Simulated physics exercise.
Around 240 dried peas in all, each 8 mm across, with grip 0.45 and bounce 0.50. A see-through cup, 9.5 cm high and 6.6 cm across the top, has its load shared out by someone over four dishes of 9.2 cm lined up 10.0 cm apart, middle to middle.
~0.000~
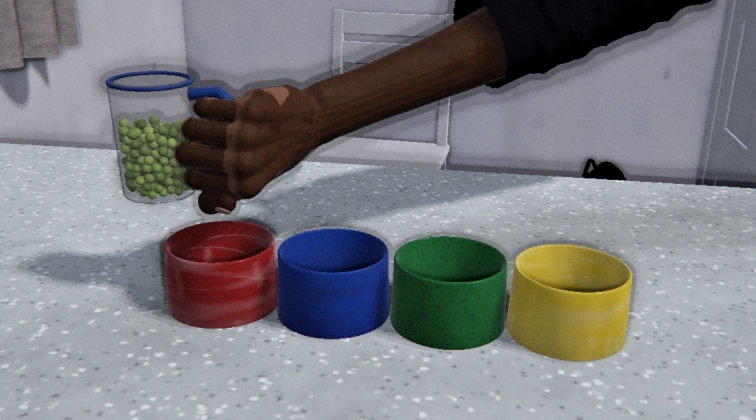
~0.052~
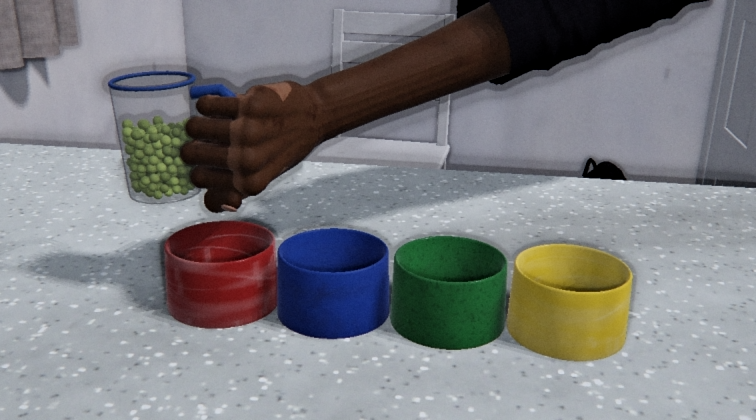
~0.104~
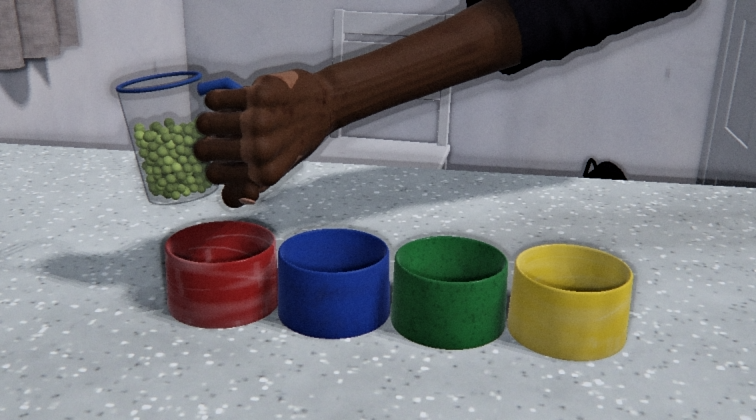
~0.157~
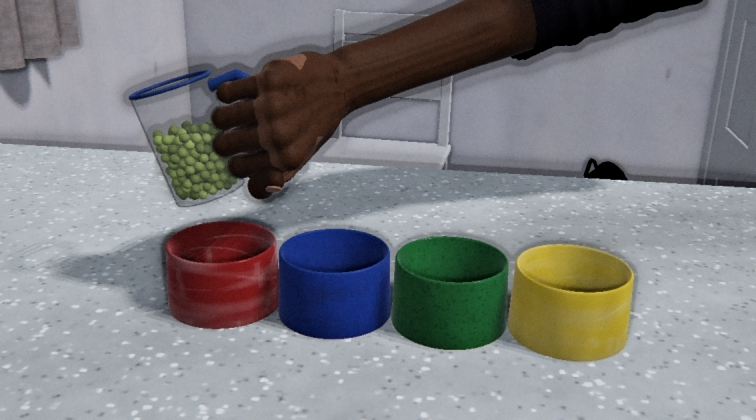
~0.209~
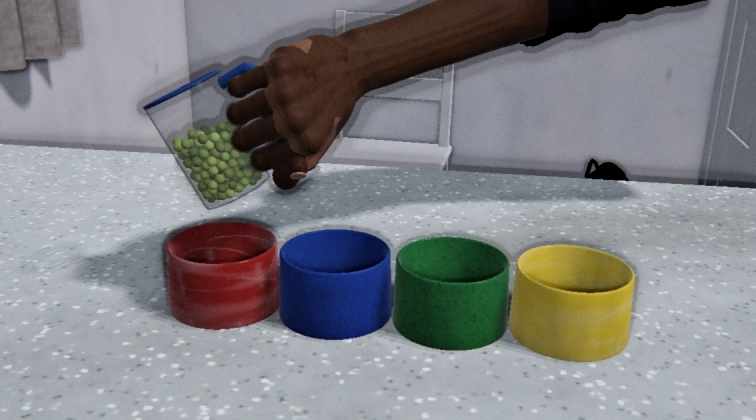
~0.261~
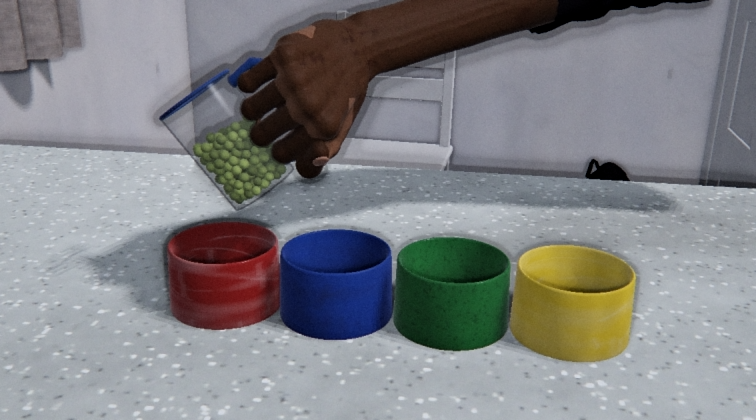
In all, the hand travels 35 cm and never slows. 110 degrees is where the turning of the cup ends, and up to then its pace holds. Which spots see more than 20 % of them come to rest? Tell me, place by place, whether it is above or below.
Result: Red dish: Stays within a fifth, blue dish: Goes past a fifth, green dish: Goes past a fifth, yellow dish: Stays within a fifth, counter: Stays within a fifth.
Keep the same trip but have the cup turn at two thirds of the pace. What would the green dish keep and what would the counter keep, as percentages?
I'd say green ends at 90 while the counter ends at 10.
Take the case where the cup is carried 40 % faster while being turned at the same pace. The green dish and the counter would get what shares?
Shares: Green 90, counter 10.
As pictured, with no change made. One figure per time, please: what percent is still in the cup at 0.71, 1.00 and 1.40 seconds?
Approx. 95 / 35 / 5 percent.
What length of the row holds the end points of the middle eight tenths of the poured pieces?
Roughly 14 centimetres.
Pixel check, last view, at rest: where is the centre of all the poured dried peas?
After settling, the middle sits near (429, 310).
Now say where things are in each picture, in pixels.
The first picture shows cup at (155, 137), tilt 0 degrees, lip at (112, 79), moved 0.0 cm; middle of the pieces at (157, 156); red dish at (220, 242); blue dish at (333, 250); green dish at (451, 259); yellow dish at (572, 268).
The second picture shows cup at (159, 137), tilt 2 degrees, lip at (114, 80), moved 0.3 cm; middle of the pieces at (162, 156).
The third picture shows cup at (172, 138), tilt 8 degrees, lip at (122, 86), moved 1.4 cm; middle of the pieces at (176, 157).
The fourth picture shows cup at (191, 140), tilt 17 degrees, lip at (135, 95), moved 3.0 cm; middle of the pieces at (198, 158).
The fifth picture shows cup at (210, 141), tilt 27 degrees, lip at (149, 105), moved 4.6 cm; middle of the pieces at (220, 158).
The sixth picture shows cup at (230, 143), tilt 36 degrees, lip at (165, 117), moved 6.2 cm; middle of the pieces at (242, 158); red dish at (223, 243); blue dish at (336, 251); green dish at (454, 260); yellow dish at (576, 269). Its pace works out near 180 degrees a second; the hand travels 31 cm a second.
After 0.71 s, tilt 109 degrees; cup holds 95 %, blue 5 %.
After 1.00 s, tilt 110 degrees; cup holds 35 %, blue 35 %, green 20 %.
After 1.40 s, tilt 110 degrees; cup holds 5 %, blue 35 %, green 50 %.
At rest (2.1 s), red 0 %, blue 35 %, green 55 %, yellow 0 %, counter 10 %.
